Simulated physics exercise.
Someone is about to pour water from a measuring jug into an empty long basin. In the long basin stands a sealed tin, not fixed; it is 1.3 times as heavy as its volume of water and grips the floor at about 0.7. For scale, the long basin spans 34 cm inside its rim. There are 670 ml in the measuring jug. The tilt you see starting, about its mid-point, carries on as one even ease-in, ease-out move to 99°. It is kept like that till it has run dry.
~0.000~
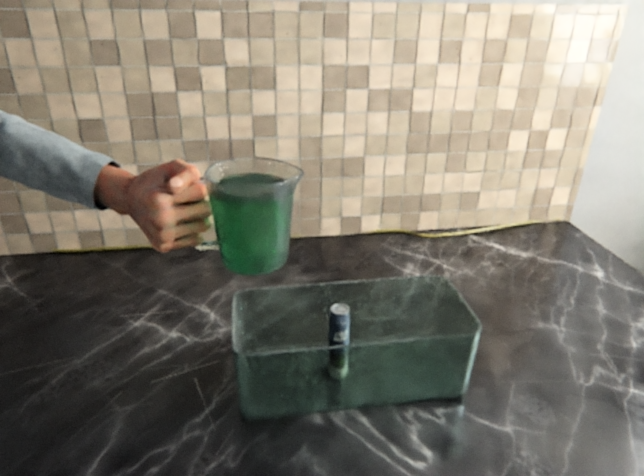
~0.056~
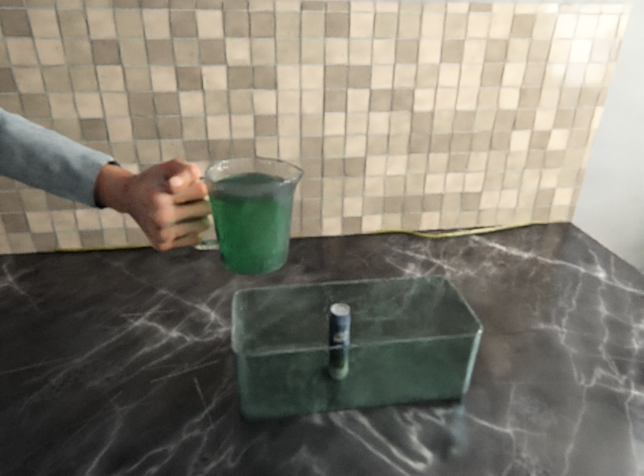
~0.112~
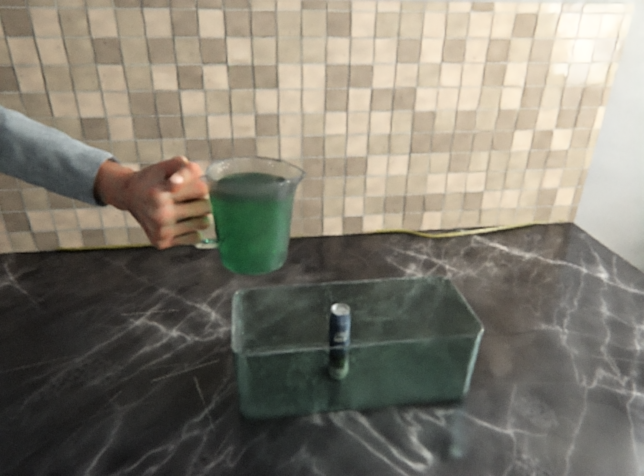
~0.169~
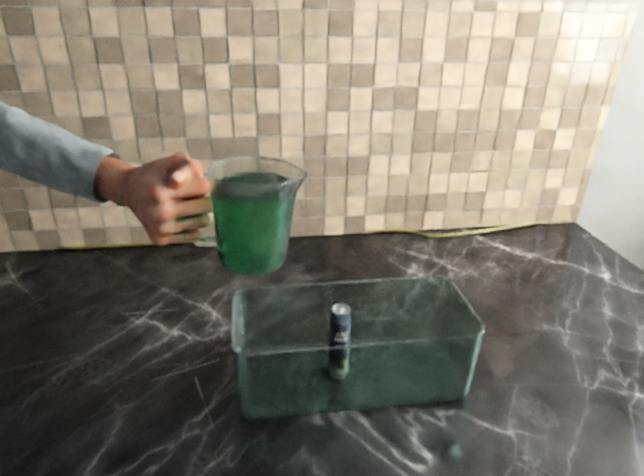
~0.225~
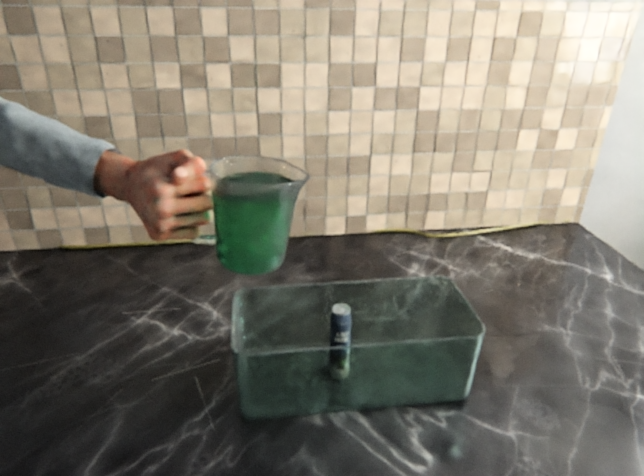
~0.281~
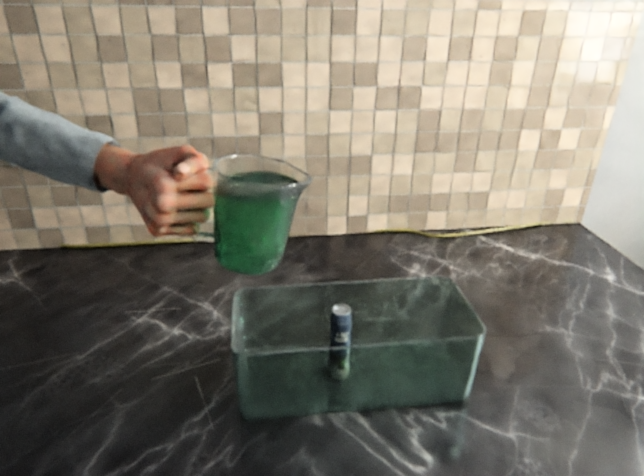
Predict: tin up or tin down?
The tin stays up.
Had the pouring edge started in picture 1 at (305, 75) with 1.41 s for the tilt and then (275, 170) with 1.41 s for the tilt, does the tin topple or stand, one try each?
First it stays up; then it goes over.
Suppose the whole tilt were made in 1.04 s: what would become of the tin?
The tin keeps standing.
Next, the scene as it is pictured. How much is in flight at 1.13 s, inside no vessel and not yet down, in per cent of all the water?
Near 20 in a hundred.
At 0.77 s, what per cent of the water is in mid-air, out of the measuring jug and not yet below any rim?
About 14 per cent.
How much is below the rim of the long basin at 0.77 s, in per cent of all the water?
Near 3 in a hundred.
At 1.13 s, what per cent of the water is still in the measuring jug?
About 34 per cent.
By 0.77 s the tilt is 57° and 84 per cent is still to pour; the tin stands where it began.
By 1.13 s the tilt is 90° and 35 per cent is still to pour; the tin stands where it began.
By 1.50 s the tilt is 99° and 3 per cent is still to pour; the tin stands where it began.
By 1.91 s the tilt is 99° and 0 per cent is still to pour; the tin stands where it began.
At rest the tin stands where it began.
